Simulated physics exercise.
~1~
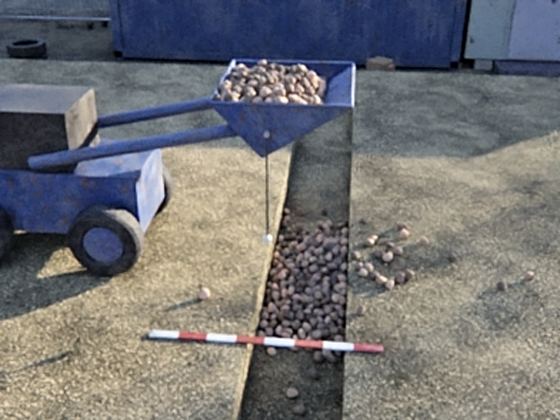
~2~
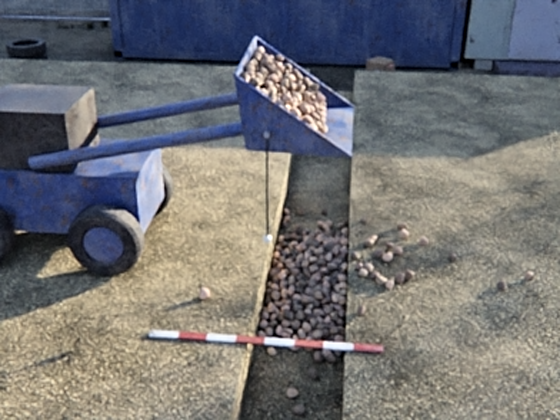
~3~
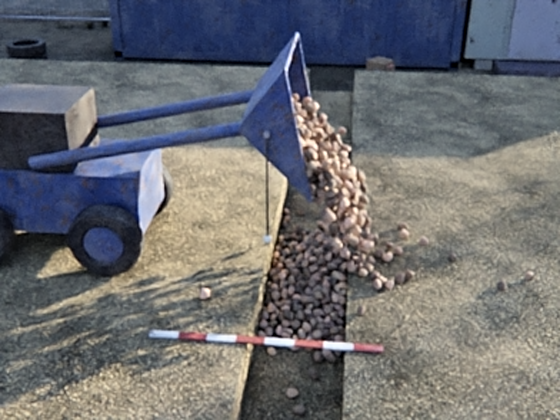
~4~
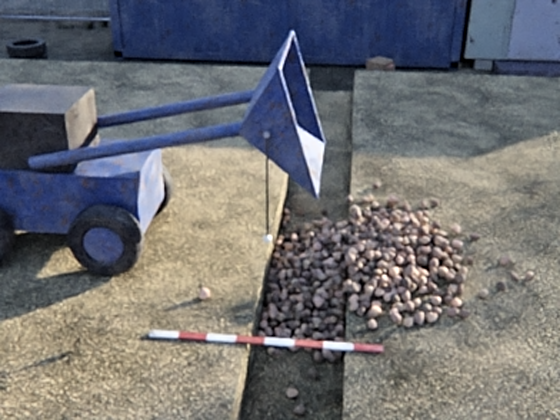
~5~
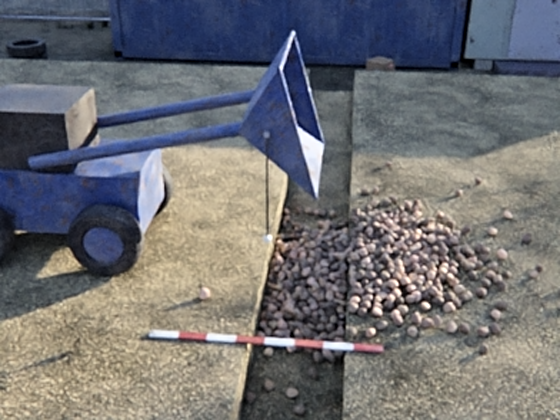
Blue loader bucket tipping brown stones over a partly filled trench, most spilling onto the right bank, the emptied bucket staying tilted.
